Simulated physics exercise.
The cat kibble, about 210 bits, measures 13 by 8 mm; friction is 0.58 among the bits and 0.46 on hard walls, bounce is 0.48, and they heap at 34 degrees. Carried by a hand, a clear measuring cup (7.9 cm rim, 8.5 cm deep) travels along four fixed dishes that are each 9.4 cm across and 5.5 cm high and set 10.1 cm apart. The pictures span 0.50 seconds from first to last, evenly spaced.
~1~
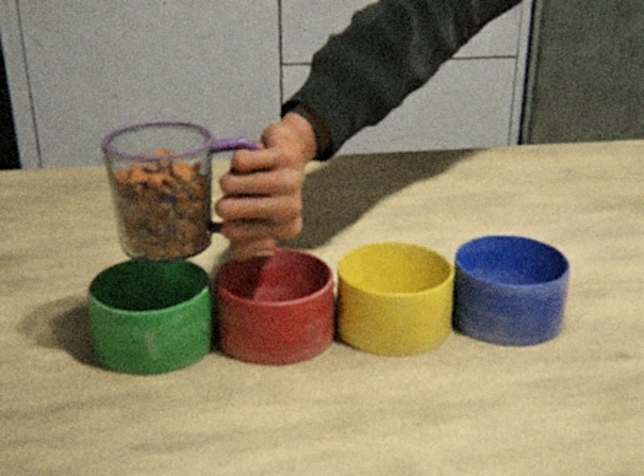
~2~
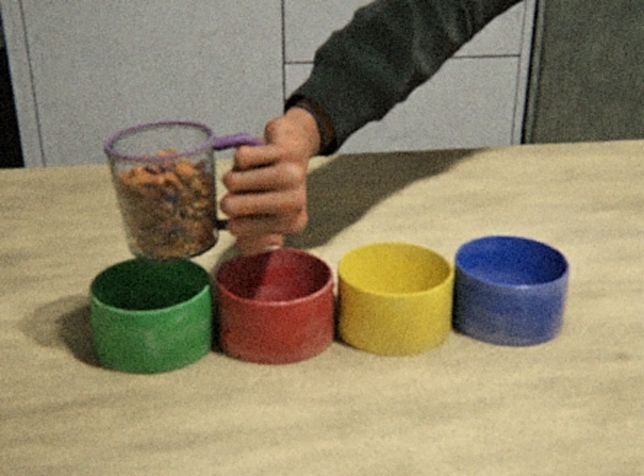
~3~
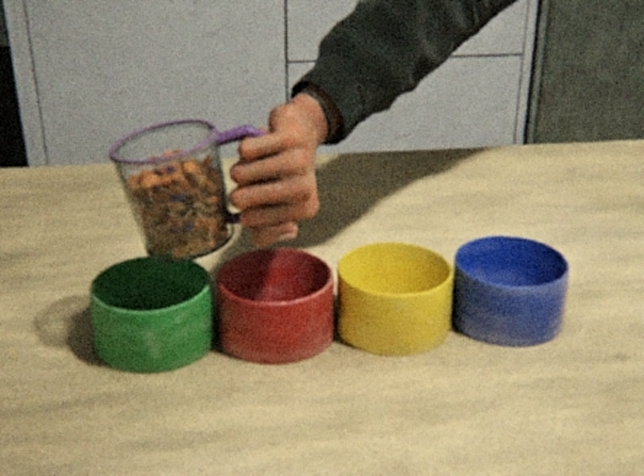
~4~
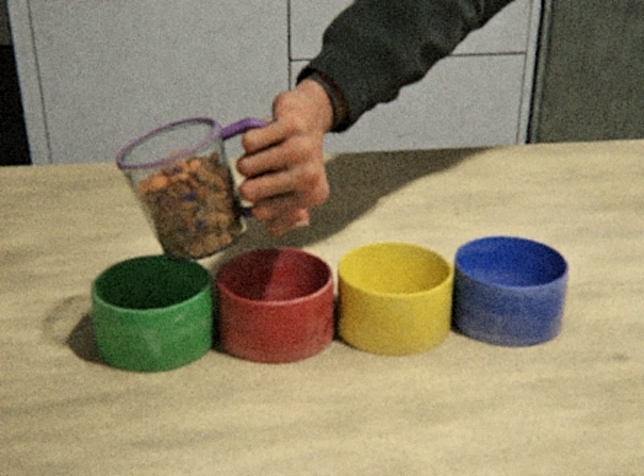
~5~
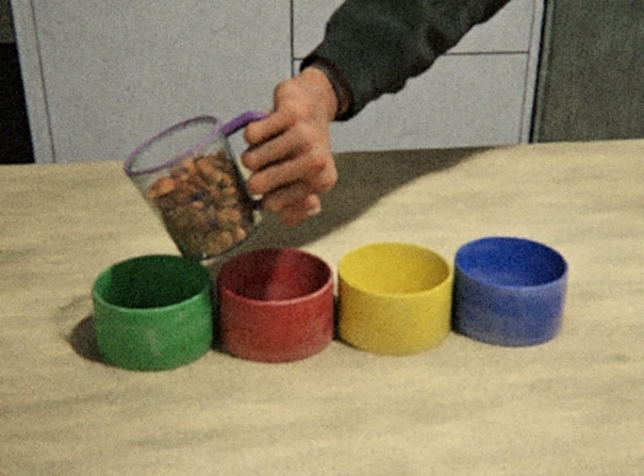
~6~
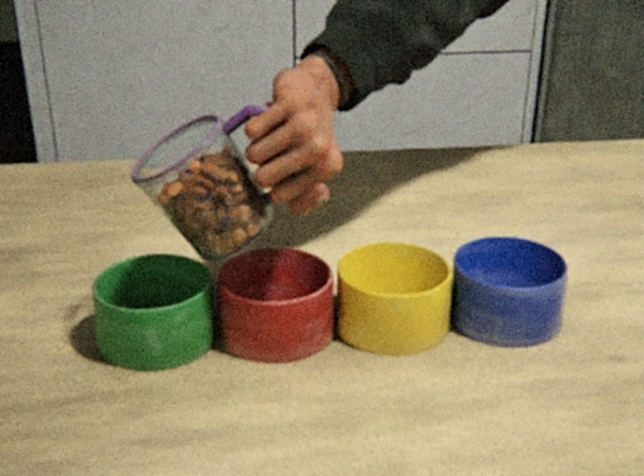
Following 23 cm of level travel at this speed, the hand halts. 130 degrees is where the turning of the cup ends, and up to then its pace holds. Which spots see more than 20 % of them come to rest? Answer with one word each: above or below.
Red dish above, blue dish below, green dish below, yellow dish below, counter below.
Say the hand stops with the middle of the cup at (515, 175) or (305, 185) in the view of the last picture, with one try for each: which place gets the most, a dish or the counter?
Most goes to: Red; red.
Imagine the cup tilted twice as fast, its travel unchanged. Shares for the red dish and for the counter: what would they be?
Result - red: 40; counter: 20.
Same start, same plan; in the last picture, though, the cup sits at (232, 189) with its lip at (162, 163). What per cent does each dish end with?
Final shares - red 0 %, blue 0 %, green 0 %, yellow 100 %.
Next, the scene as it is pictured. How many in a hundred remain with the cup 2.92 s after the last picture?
My guess is near 0 per cent.
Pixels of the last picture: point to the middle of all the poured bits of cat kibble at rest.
Somewhere around (279, 305) in the final frame.
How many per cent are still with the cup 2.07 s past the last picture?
Around 0 percent.
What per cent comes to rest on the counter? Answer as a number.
Estimate: Close to 0 %.
Then, 1.25 s after the last picture, tilt 116 degrees; cup holds 70 %, red 25 %, green 5 %.
Then, 2.07 s after the last picture, tilt 130 degrees; cup holds 0 %, red 95 %, green 5 %.
Then, 2.92 s after the last picture, tilt 130 degrees; cup holds 0 %, red 95 %, green 5 %.
In the end, red 95 %, blue 0 %, green 5 %, yellow 0 %, counter 0 %.
